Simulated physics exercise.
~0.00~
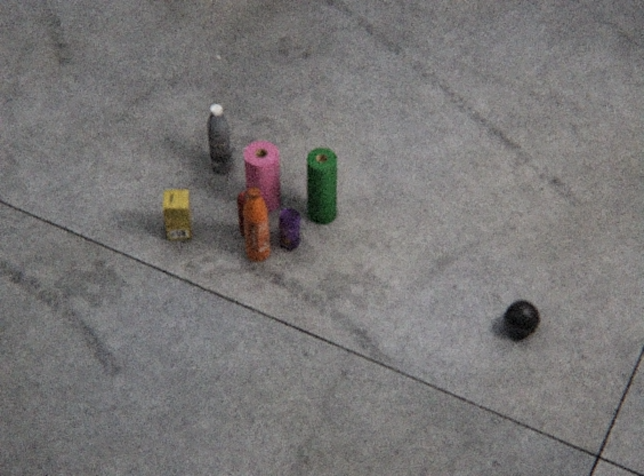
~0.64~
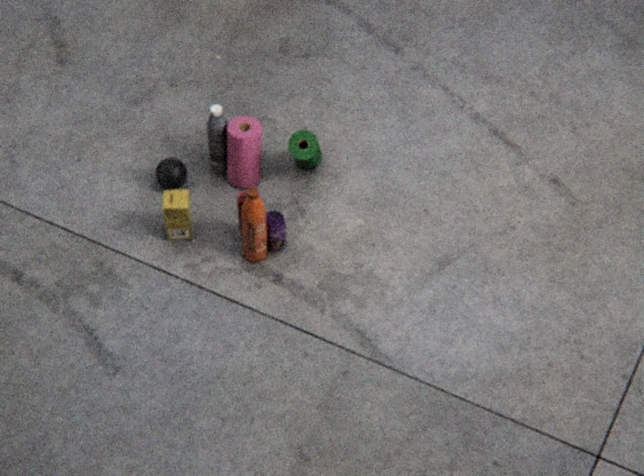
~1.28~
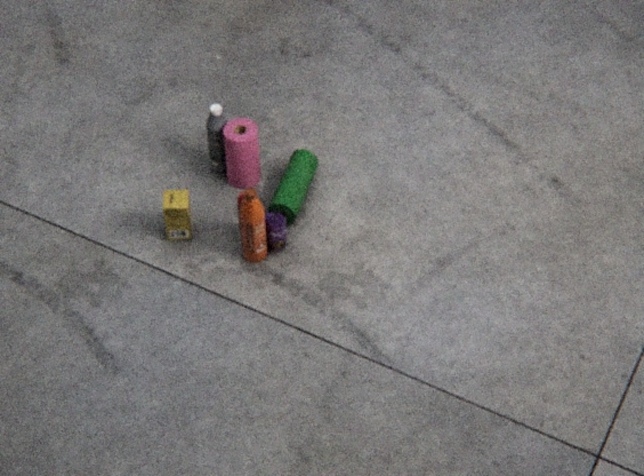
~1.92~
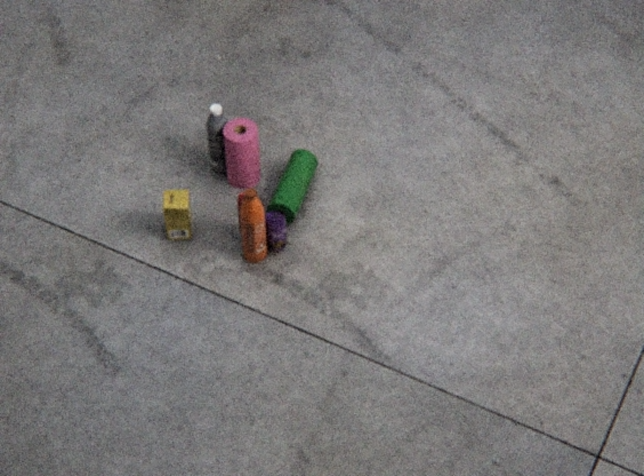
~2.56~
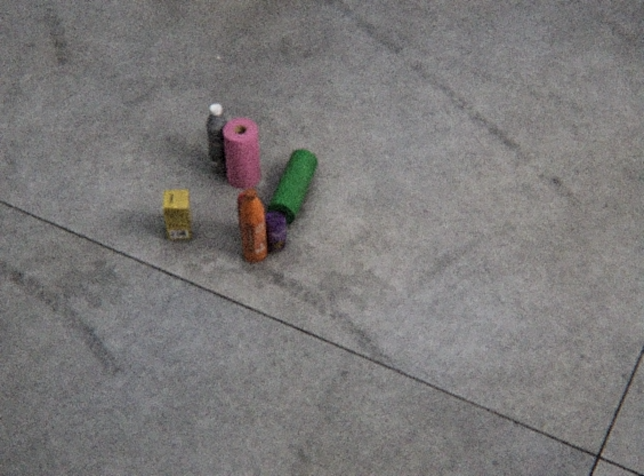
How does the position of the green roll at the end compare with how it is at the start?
The green roll stands upright at the start, but at the end it is lying on its side on the floor.
